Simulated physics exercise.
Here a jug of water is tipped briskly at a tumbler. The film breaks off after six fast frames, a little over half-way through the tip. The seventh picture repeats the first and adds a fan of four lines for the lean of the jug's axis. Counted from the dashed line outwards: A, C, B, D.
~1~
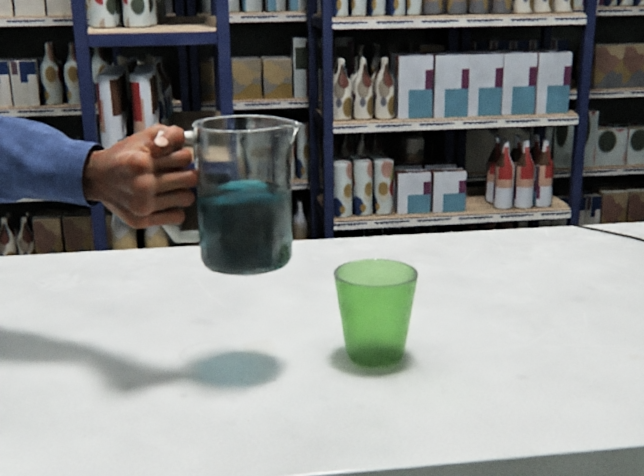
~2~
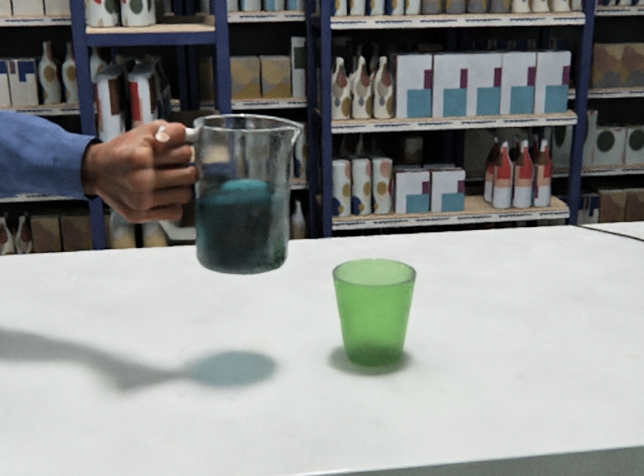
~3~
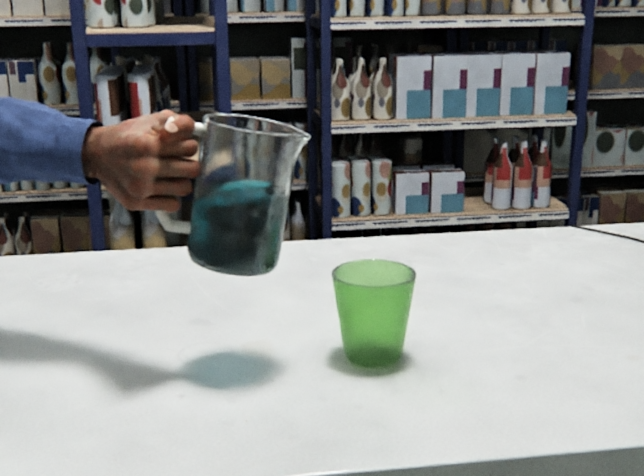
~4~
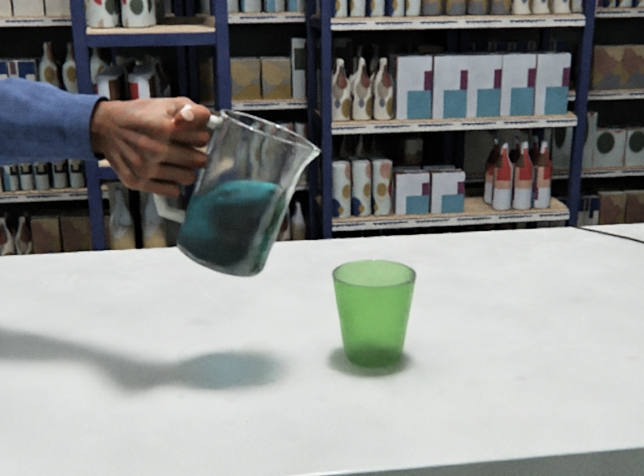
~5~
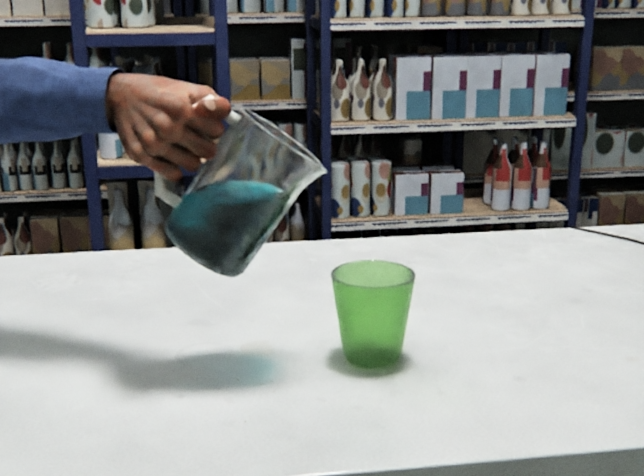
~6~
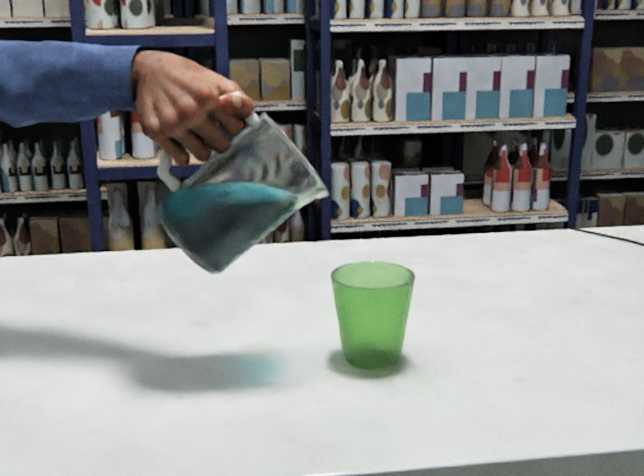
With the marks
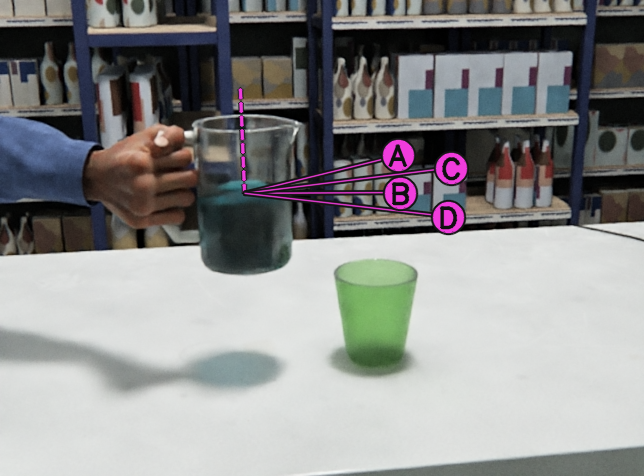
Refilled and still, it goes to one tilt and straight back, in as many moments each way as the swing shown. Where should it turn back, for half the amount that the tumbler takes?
Take A.
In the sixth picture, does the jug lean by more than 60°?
No.
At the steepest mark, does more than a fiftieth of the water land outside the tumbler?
Yes.
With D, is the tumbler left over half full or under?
Over half.
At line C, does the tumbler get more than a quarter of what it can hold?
Yes.
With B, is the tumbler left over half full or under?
Over half.
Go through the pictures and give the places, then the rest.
Upright, lip at (299, 124); rim of the tumbler round (376, 272); nothing has left yet.
Tipped about 3°, lip at (301, 126); nothing has left yet.
Tipped about 10°, lip at (309, 135); nothing has left yet.
Tipped about 22°, lip at (319, 150); nothing has left yet.
Tipped about 36°, lip at (326, 170); nothing has left yet.
Tipped about 51°, lip at (328, 193); nothing has left yet.
On the marked copy, A at (381, 159); B at (383, 192); C at (434, 169); D at (431, 214).
With A, the tumbler ends with about 51 % of what it can hold.
With B, the tumbler ends with about 76 % of what it can hold; 11 % of the water is spilt.
With C, the tumbler ends with about 67 % of what it can hold; 4 % of the water is spilt.
With D, the tumbler ends with about 86 % of what it can hold; 16 % of the water is spilt.
